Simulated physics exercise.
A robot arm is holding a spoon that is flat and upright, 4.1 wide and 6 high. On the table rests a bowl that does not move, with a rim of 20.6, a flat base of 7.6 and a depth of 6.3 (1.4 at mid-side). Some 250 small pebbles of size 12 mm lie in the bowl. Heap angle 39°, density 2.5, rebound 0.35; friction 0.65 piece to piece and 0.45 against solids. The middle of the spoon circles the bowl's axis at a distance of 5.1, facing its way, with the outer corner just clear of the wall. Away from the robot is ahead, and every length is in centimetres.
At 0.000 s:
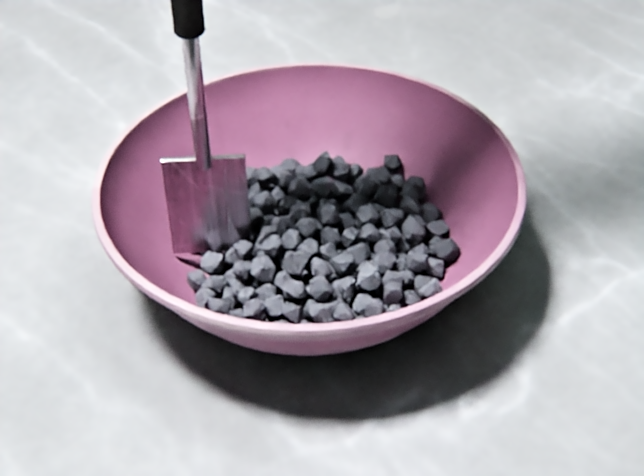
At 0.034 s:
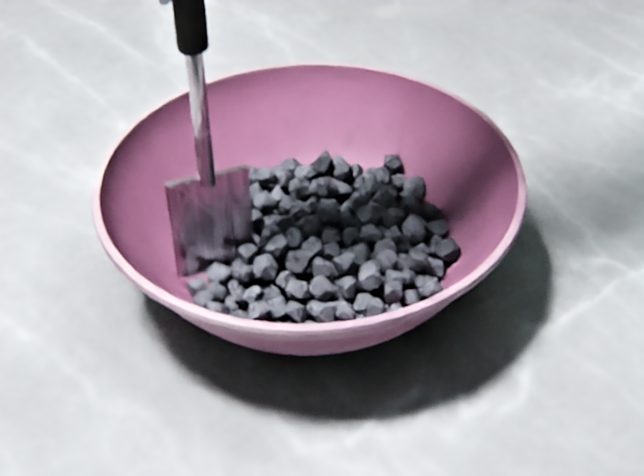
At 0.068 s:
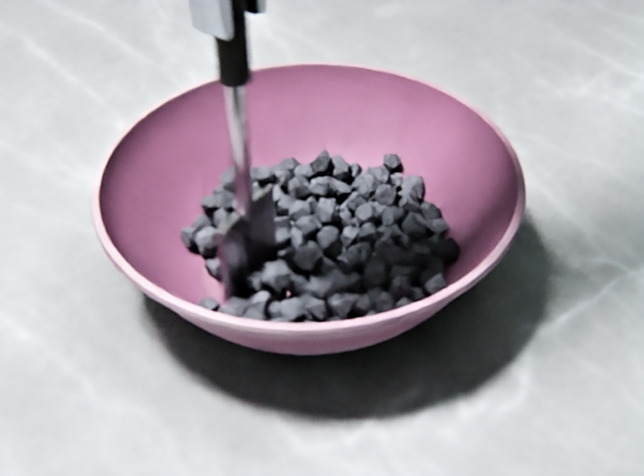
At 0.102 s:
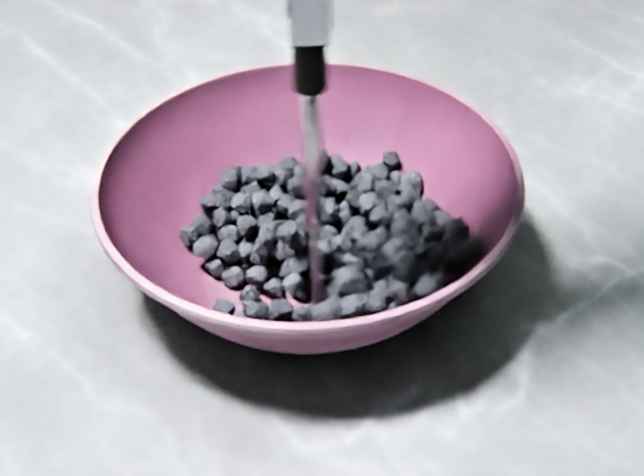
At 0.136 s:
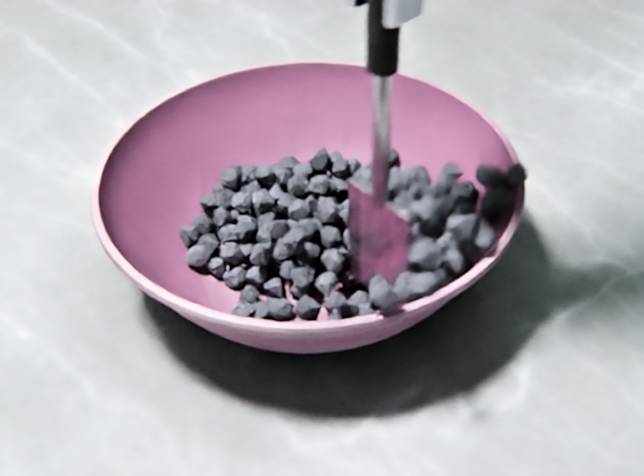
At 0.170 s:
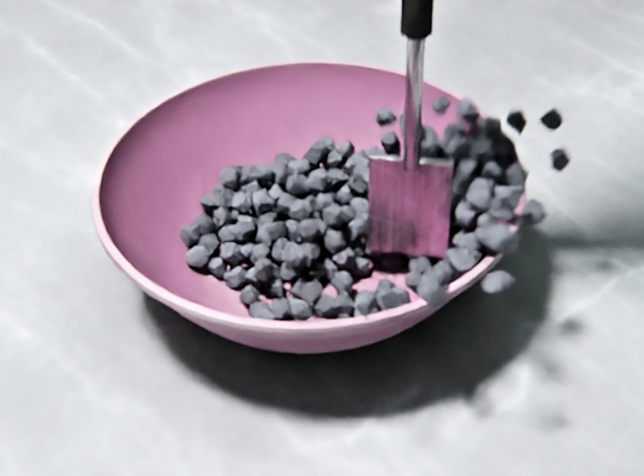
Small spade sweeping through dark grey pebbles in a pink bowl, pushing them from left to right and flinging several over the rim.
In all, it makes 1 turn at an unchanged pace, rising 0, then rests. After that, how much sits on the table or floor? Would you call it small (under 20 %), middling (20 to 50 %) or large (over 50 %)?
I would call it middling.
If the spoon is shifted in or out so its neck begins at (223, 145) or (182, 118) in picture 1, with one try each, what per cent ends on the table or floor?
First try about 25 per cent, second try about 20 per cent.
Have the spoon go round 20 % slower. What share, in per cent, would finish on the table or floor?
In that case it comes to around 20 percent.
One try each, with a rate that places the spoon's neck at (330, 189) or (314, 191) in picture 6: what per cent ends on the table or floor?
First try: Around 10 %; second try: Around 10 %.
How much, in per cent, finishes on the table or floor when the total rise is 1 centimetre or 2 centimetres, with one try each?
First try about 25 per cent, second about 20 per cent.
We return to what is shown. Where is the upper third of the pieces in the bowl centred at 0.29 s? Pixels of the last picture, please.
The centre lies near (229, 124) in the last picture.
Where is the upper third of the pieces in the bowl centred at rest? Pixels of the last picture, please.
Looks like roughly (258, 303) to me.
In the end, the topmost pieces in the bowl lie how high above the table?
The top sits some 6.0 cm up.
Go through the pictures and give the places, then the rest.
The first frame shows spoon neck at (200, 132), 0° round; upper third of the load around (321, 235), from x 190 to 450, top at y 165; 254 in the bowl.
The second frame shows spoon neck at (204, 149), 16° round; upper third of the load around (319, 235), from x 190 to 450, top at y 165.
The third frame shows spoon neck at (243, 182), 53° round; upper third of the load around (320, 250), from x 190 to 450, top at y 160.
The fourth frame shows spoon neck at (313, 191), 91° round; upper third of the load around (365, 251), from x 190 to 470, top at y 160.
The fifth frame shows spoon neck at (381, 172), 129° round; upper third of the load around (424, 234), from x 190 to 515, top at y 155; 253 in the bowl, 1 in flight or on the tool.
The sixth frame shows spoon neck at (412, 134), 167° round; upper third of the load around (456, 186), from x 190 to 560, top at y 105; 246 in the bowl, 8 in flight or on the tool.
By 0.23 s, 236° round, highest piece 11 above the table; 223 in the bowl, 31 in flight or on the tool.
By 0.29 s, 304° round, highest piece 11 above the table; 201 in the bowl, 9 on the table or floor, 44 in flight or on the tool.
By 0.52 s, 0° round, highest piece 6 above the table; 174 in the bowl, 80 on the table or floor.
By 1.22 s, 0° round, highest piece 6 above the table; 174 in the bowl, 80 on the table or floor.
Final count, 174 in the bowl, 80 on the table or floor. That is 31 % on the table or floor.
